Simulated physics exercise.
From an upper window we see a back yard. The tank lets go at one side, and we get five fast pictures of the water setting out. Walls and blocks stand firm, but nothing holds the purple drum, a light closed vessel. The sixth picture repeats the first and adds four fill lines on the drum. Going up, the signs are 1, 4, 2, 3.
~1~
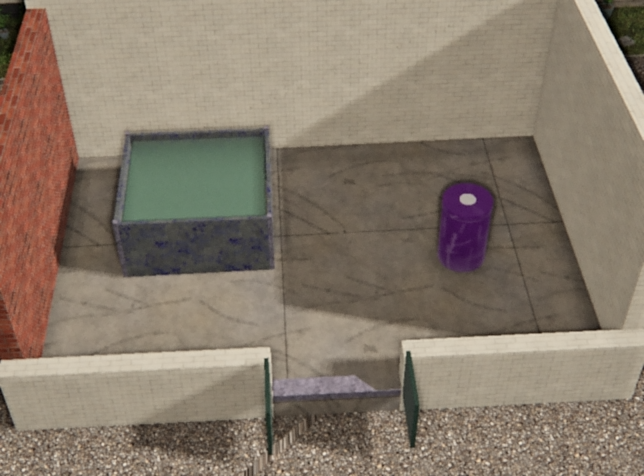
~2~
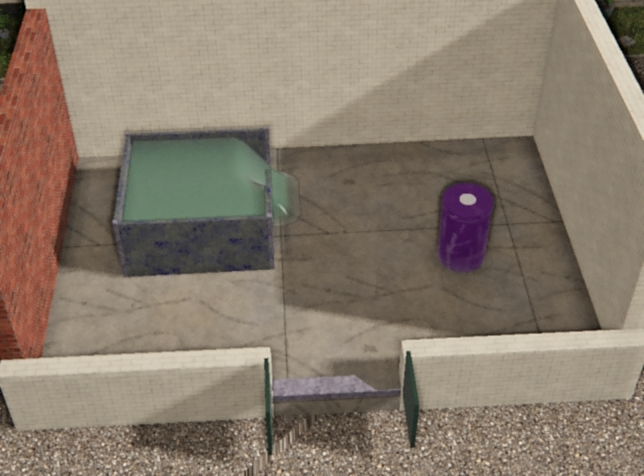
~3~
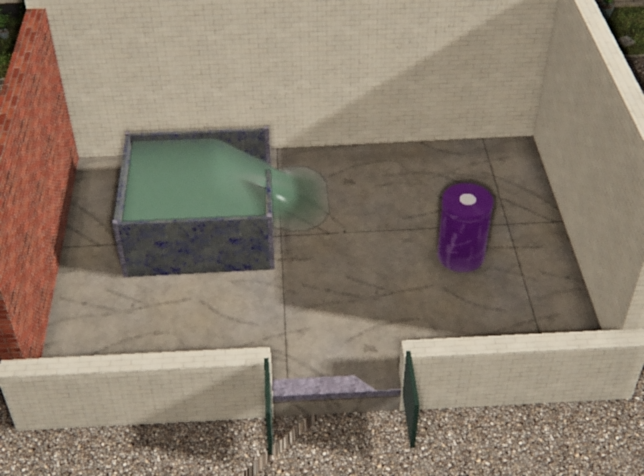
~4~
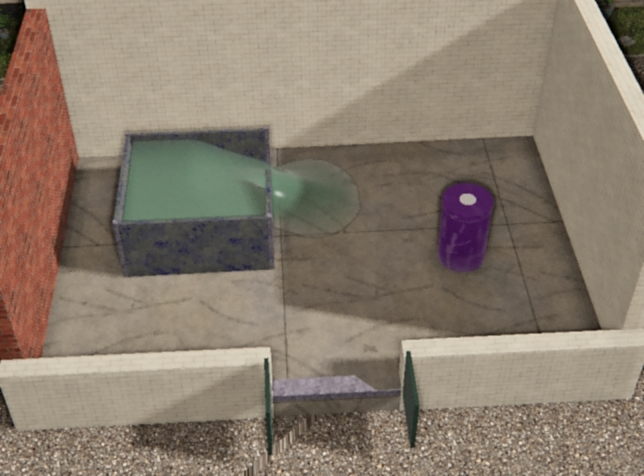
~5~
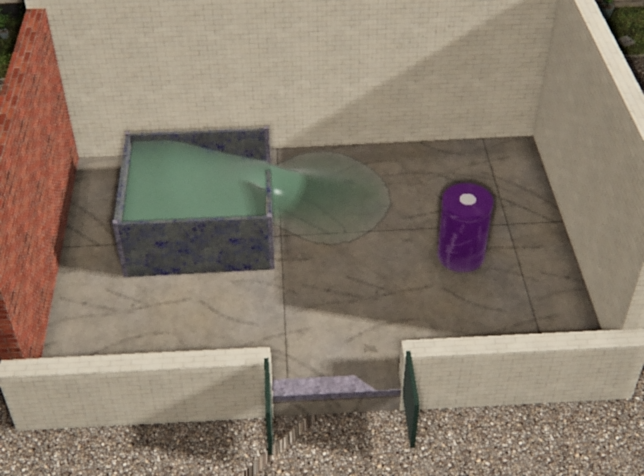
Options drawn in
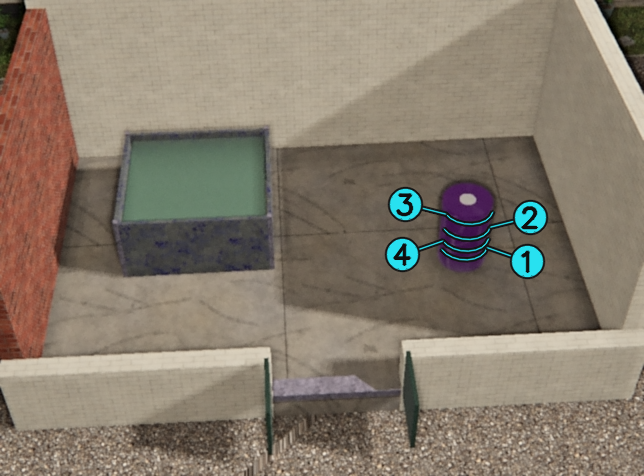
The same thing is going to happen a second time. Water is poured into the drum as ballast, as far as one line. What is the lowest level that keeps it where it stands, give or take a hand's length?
Go for 1.
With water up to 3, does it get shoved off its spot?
No, that is safe.
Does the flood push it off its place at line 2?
No, not at all.
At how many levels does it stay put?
All of the four.
On the marked copy, 1 at (467, 259); 2 at (470, 239); 3 at (472, 224); 4 at (468, 251); from the bottom up 1, 4, 2, 3.
For line 1, it does not move.
For line 2, it does not move.
For line 3, it does not move.
For line 4, it does not move.
